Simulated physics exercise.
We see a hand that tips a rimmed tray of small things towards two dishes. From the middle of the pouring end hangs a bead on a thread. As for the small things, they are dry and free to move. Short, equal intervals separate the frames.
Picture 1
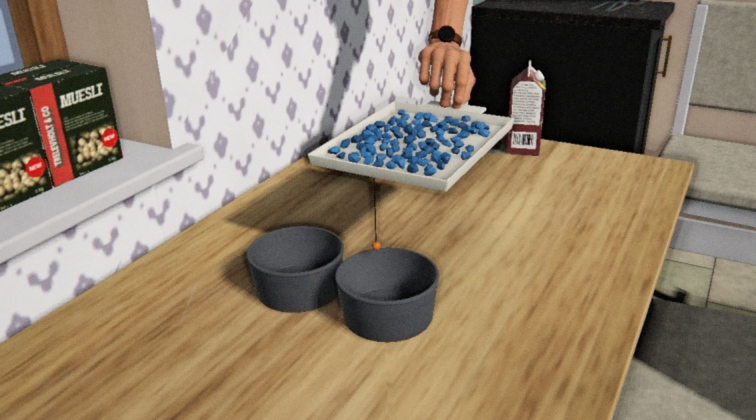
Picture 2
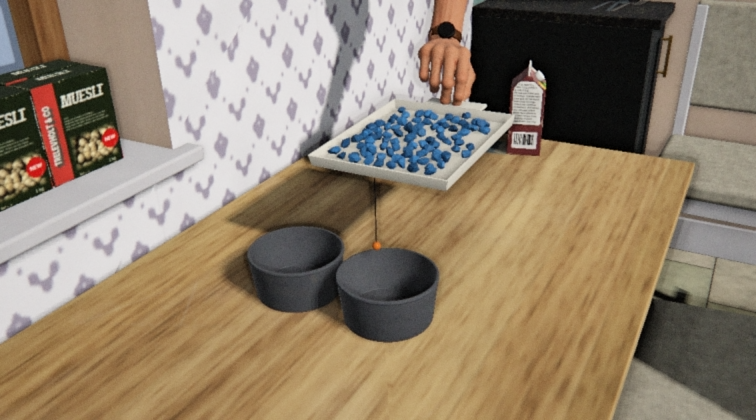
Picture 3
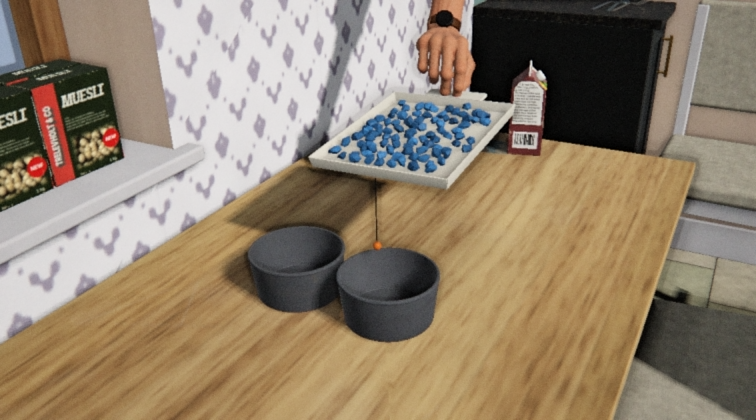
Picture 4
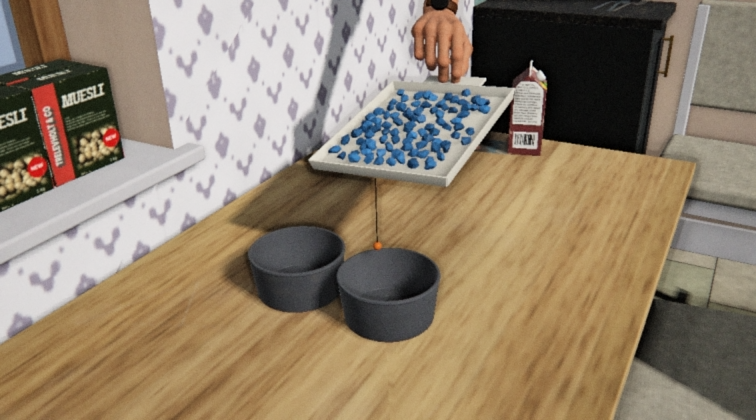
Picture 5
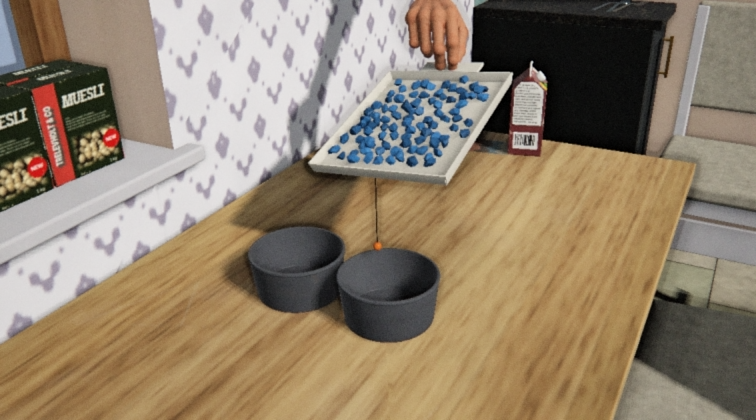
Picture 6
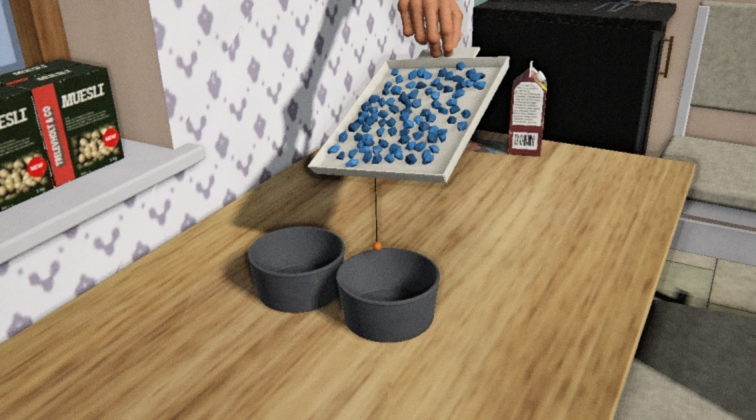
Hand raising the far end of a rimmed tray of blue stones, tilting it steadily above two dark dishes on a wooden table.
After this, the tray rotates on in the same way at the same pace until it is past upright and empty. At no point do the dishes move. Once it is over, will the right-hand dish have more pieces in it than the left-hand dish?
No.
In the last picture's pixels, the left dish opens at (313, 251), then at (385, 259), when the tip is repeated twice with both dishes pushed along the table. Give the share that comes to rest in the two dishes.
Estimate: 90 % first, 20 % second.
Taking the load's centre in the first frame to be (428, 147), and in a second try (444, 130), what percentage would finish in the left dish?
Roughly 60 and 70 percent, in that order.
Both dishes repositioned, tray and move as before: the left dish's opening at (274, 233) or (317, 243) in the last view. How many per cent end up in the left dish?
The first try yields 10% and the second yields 70%.
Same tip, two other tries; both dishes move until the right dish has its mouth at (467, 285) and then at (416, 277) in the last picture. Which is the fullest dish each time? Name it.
The dish to the left; the dish to the left.
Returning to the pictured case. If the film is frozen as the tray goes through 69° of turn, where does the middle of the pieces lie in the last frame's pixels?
In the last view, the load is centred near (343, 158).
Soon, tray tipped steeply; nearly all on the tray; a small part in the air.
A while on, tray tipped past a quarter turn; a stray few on the tray; a small part in the right dish; about two thirds in the left dish; a small part outside both; a small part in the air.
Towards the end, tray tipped past a quarter turn; about a quarter in the right dish; about two thirds in the left dish; a small part outside both.
Finally, tray tipped past a quarter turn; about a quarter in the right dish; about two thirds in the left dish; a small part outside both.
